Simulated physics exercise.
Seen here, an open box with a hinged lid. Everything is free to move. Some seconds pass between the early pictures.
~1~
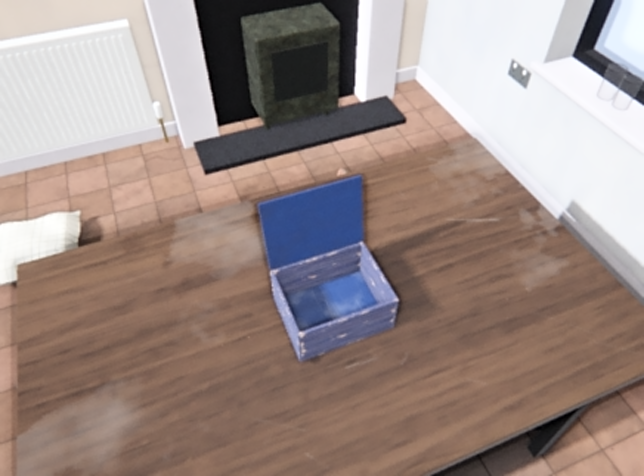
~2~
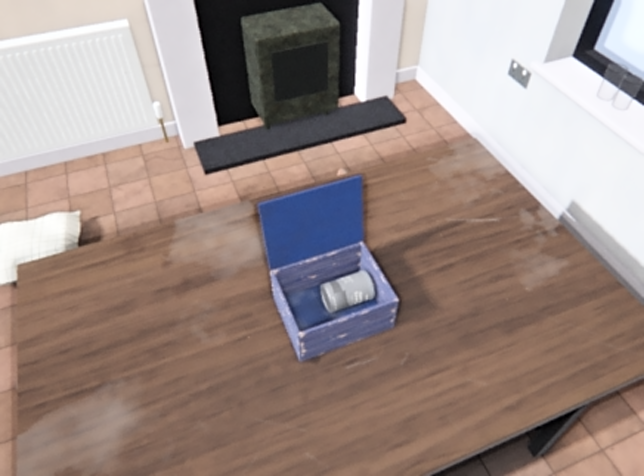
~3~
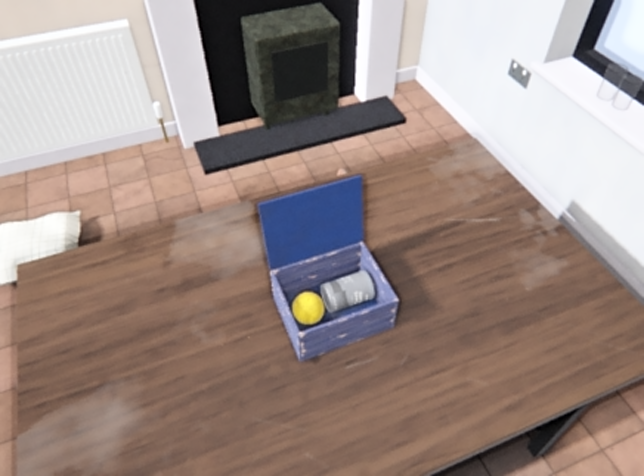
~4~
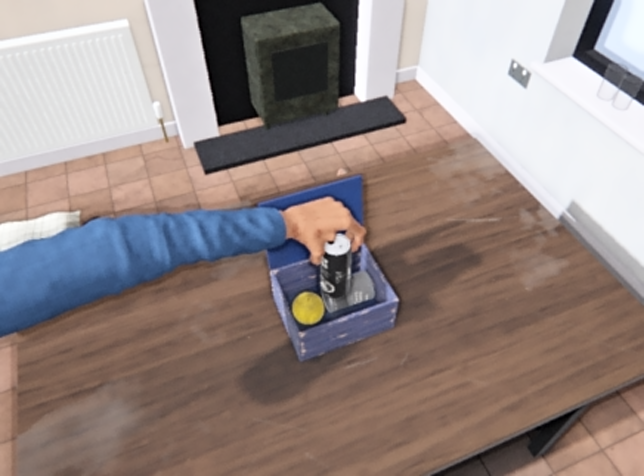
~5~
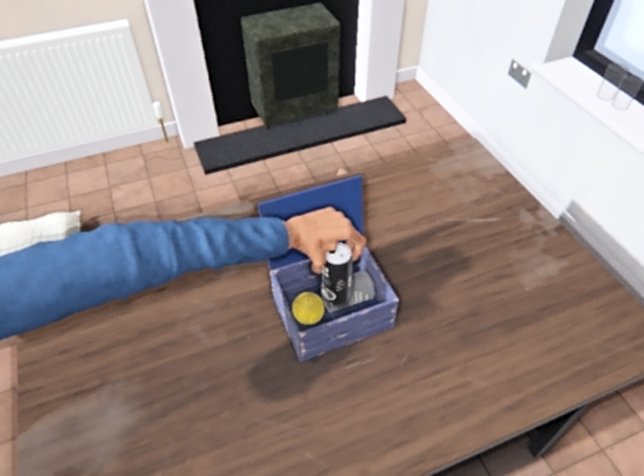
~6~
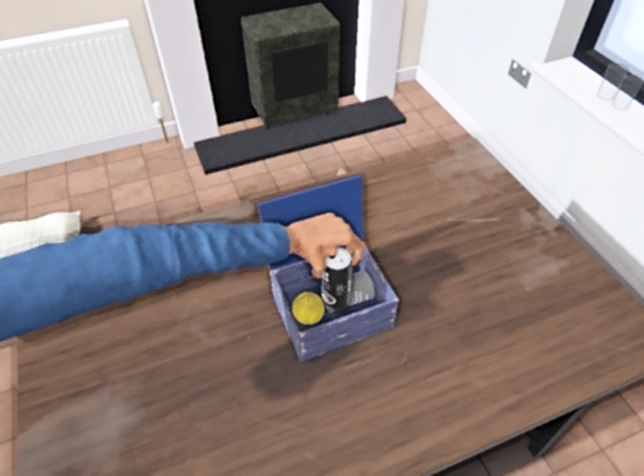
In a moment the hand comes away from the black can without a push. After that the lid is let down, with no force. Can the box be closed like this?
It will not close.
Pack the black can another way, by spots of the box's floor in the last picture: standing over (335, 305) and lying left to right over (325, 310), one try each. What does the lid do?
First try: It is held up; second try: It shuts flat.
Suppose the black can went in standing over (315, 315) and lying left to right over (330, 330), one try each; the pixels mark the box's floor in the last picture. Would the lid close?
First try: It sits on the rim; second try: It shuts flat.
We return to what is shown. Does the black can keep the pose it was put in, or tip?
It tips.
Then, 0.50 s later than the last frame, black can tilted by 47° near (342, 298); grey tin moved a little.
Then, 1.40 s later than the last frame, lid 75° above the rim; black can tilted by 47° near (342, 298); yellow apple moved a little; grey tin moved a little.
Then, 1.70 s later than the last frame, lid 45° above the rim; black can tilted by 47° near (342, 298); yellow apple moved a little; grey tin moved a little.
Then, 2.80 s later than the last frame, lid 24° above the rim; black can tilted by 47° near (342, 298); yellow apple moved a little; grey tin moved a little.
When it is over, lid 24° above the rim; lying over in the box, black can; moved from the start, yellow apple; grey tin as before. End places, in pixels of the last picture, black can near (342, 298).
